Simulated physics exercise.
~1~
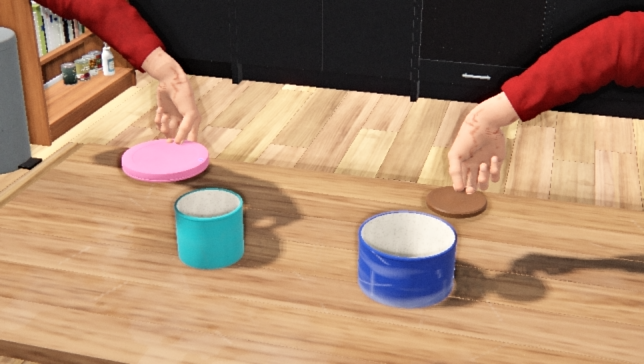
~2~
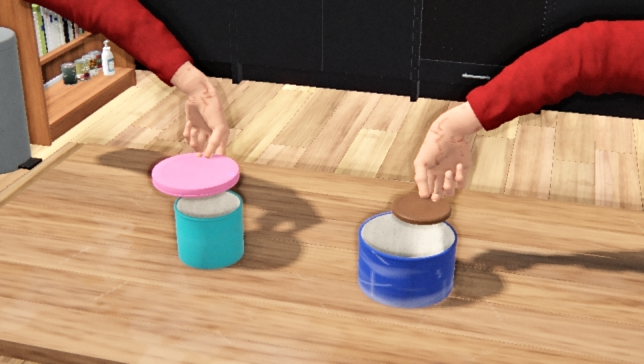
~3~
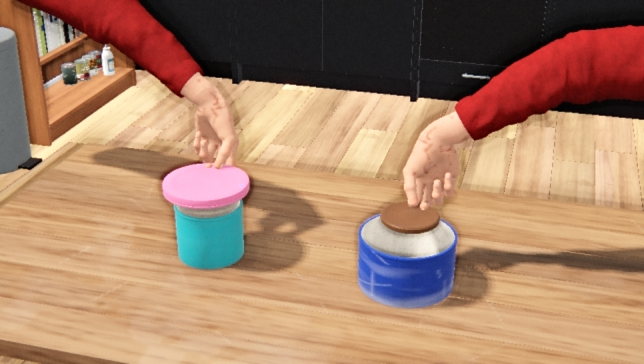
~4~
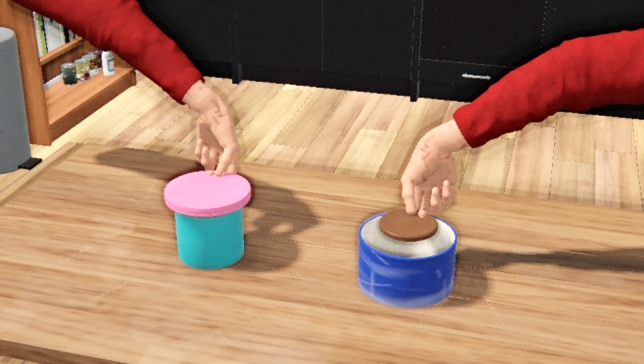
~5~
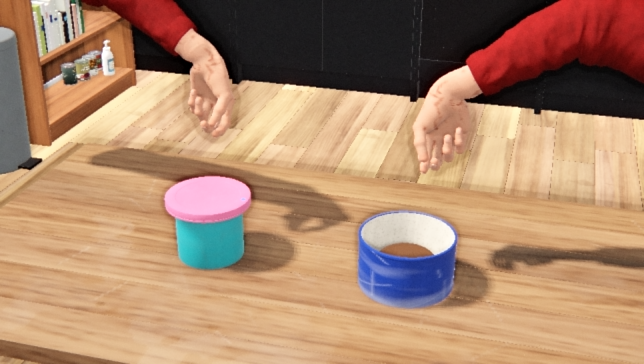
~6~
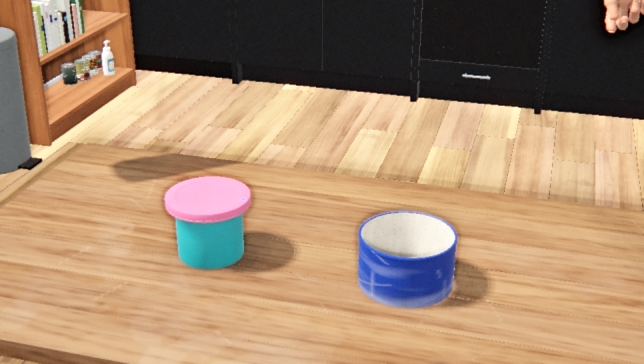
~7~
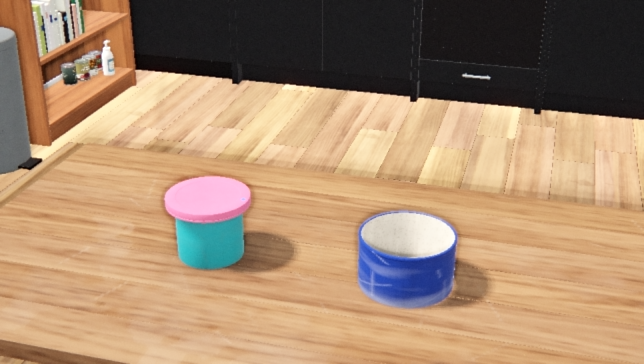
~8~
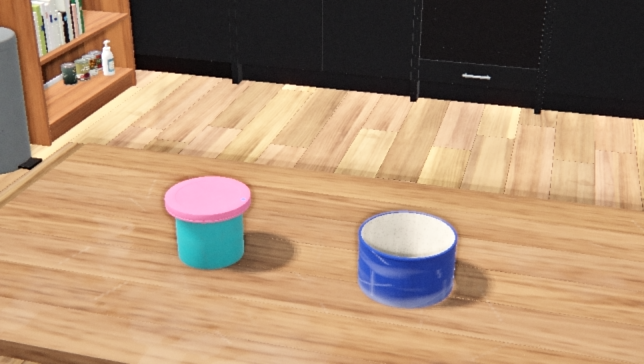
A pink lid and a smaller brown lid were lowered by two hands onto a teal pot and a blue pot on a wooden table; the pink one stayed on the rim, while the brown one dropped inside and out of sight.
